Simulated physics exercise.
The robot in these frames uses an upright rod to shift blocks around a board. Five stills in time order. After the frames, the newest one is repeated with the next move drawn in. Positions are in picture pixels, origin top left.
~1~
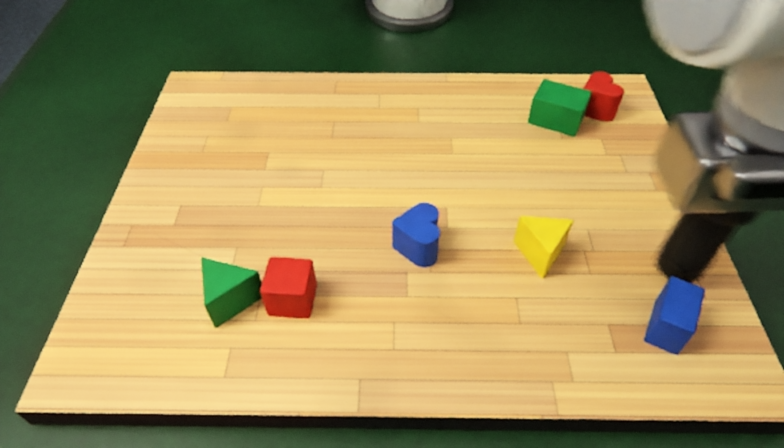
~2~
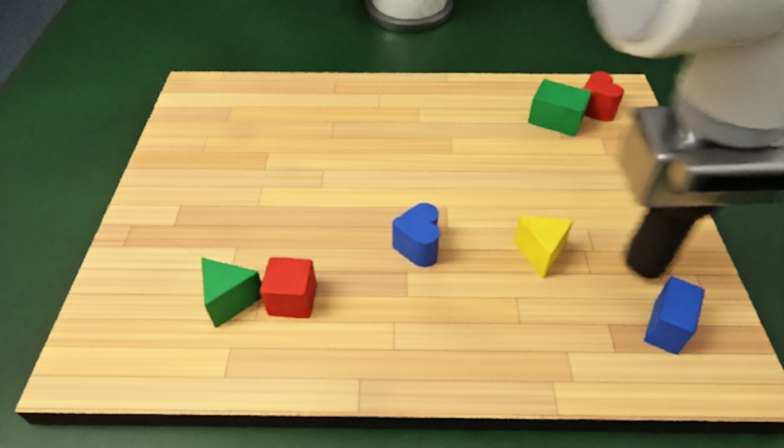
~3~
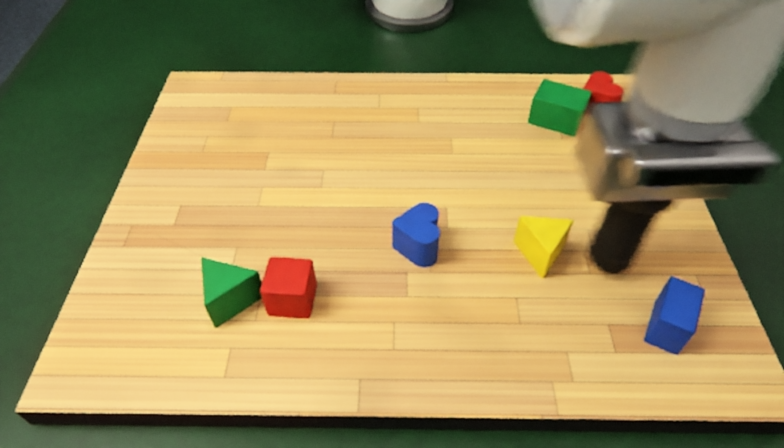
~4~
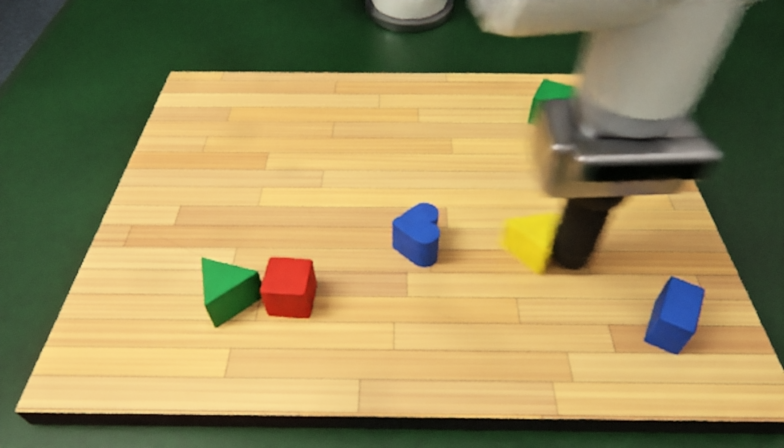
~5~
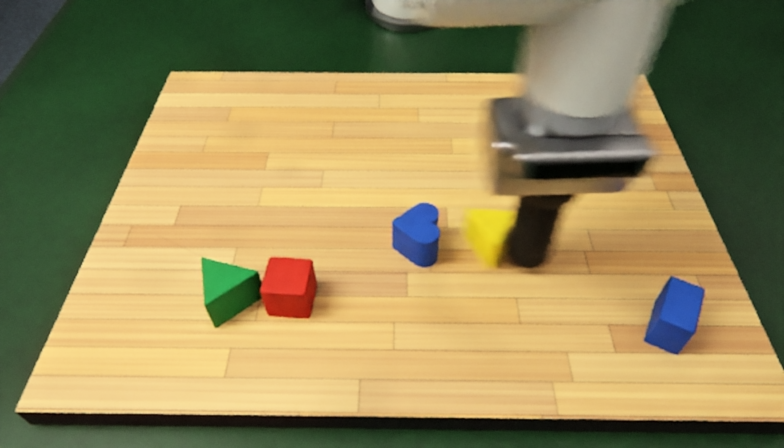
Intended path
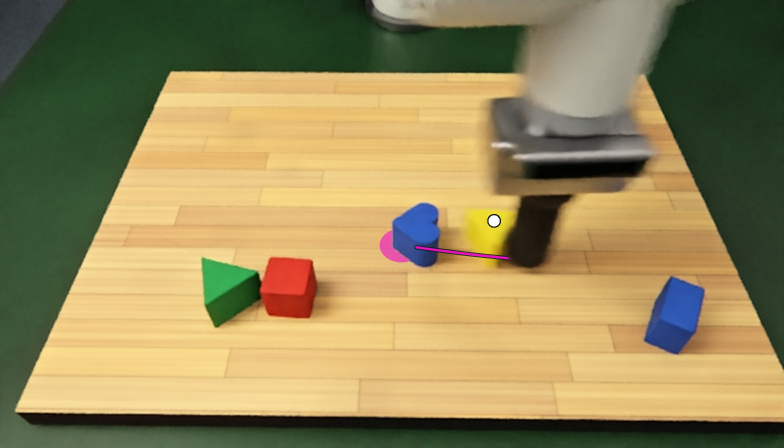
A robot arm with a dark upright rod moved left across a wooden board of colored blocks, reached the yellow triangular block, and pushed it left, closer to the blue heart-shaped one.
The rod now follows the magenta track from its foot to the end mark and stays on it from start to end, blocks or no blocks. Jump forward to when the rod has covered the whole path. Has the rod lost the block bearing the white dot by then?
Yes
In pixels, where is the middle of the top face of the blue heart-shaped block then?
(364, 213)
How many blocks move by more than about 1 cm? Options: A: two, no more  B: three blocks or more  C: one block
My pick is A.
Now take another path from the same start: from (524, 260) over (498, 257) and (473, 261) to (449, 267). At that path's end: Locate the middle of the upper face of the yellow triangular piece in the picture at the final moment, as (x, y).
Pixel (448, 207).
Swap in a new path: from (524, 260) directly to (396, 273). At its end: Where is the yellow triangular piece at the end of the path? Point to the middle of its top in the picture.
Put as a pixel place, it's (455, 209).
The drawn path runs in a line from (524, 260) to (401, 245); the dot is on the yellow triangular piece.
On the path given first. One third of the way, rod at (484, 248); yellow triangular piece at (455, 212).
Two thirds of the way, rod at (442, 243); blue heart-shaped block at (399, 218), turned 10° anticlockwise; yellow triangular piece at (430, 197), turned 25° clockwise.
At the end, rod at (401, 237); blue heart-shaped block at (364, 213), turned 15° clockwise; yellow triangular piece at (422, 192), turned 55° clockwise.
